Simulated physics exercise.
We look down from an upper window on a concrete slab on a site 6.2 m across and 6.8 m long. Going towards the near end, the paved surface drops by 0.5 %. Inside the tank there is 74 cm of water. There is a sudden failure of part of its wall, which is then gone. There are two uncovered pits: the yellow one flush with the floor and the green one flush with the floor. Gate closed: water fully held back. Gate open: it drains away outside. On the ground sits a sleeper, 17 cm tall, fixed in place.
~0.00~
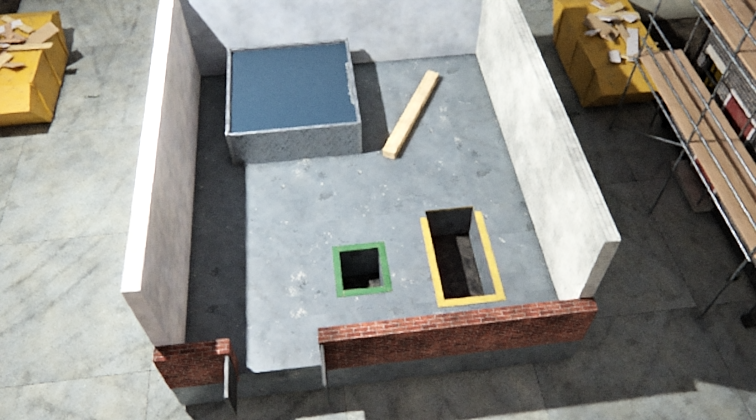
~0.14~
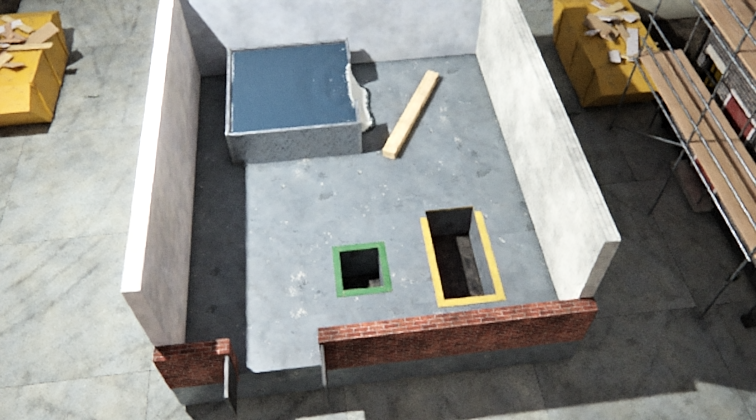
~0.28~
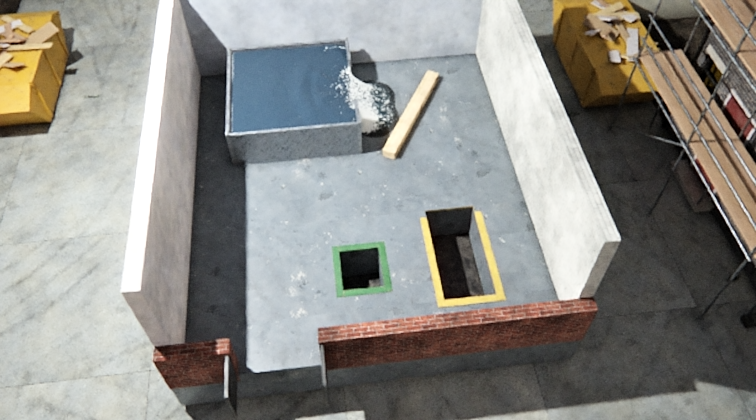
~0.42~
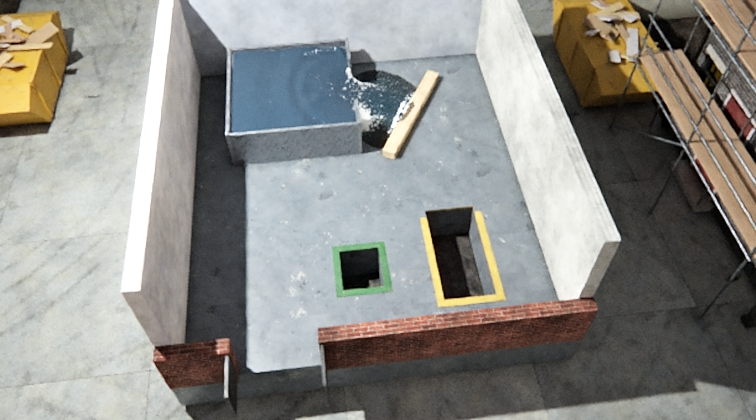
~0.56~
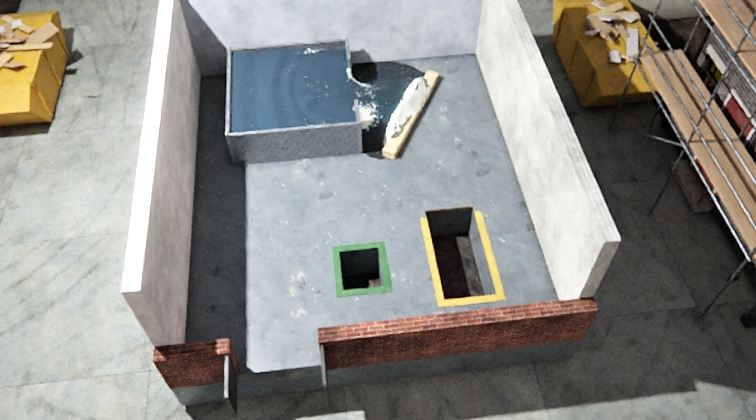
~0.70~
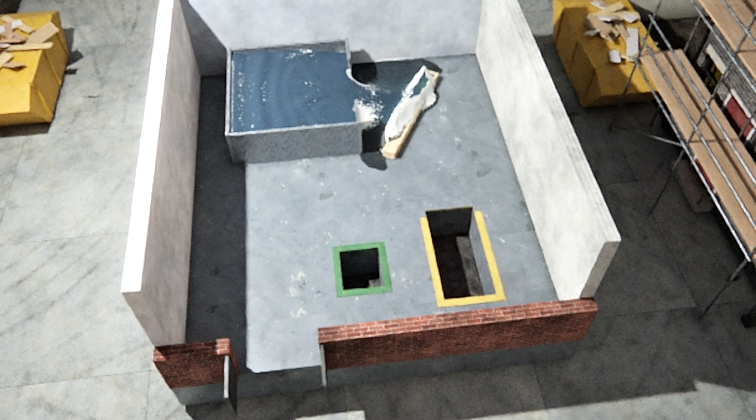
Water bursts from the tank's right side, spreads across the floor and washes over the wooden beam.
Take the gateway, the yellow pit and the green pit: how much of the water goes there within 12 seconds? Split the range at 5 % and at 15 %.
The gateway gets less than 5 % of the water. The yellow pit gets above 15 % of the water. The green pit gets between 5 and 15 % of the water.
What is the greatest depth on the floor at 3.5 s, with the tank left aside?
Some 36 cm deep.
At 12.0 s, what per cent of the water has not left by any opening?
Still there: Roughly 60 %.
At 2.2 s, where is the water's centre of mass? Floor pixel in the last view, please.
Roughly (352, 110).
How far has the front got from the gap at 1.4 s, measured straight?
3.2 m.
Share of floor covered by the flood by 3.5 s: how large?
Roughly 50 % of the floor is wet.
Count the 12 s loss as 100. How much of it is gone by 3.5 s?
I'd say close to 5 in a hundred.
After 1.4 s water covers 25 % of the floor and is deepest (48 cm) near (477, 58); gone so far, the gateway 0 %, the yellow pit 0 %, the green pit 0 %.
After 2.2 s water covers 40 % of the floor and is deepest (50 cm) near (477, 58); gone so far, the gateway 0 %, the yellow pit 0 %, the green pit 0 %.
After 3.5 s water covers 50 % of the floor and is deepest (36 cm) near (469, 59); gone so far, the gateway 0 %, the yellow pit 2 %, the green pit 0 %.
After 7.0 s water covers 95 % of the floor and is deepest (24 cm) near (393, 123); gone so far, the gateway 0 %, the yellow pit 16 %, the green pit 4 %.
After 12.0 s water covers 95 % of the floor and is deepest (14 cm) near (385, 130); gone so far, the gateway 3 %, the yellow pit 29 %, the green pit 9 %.
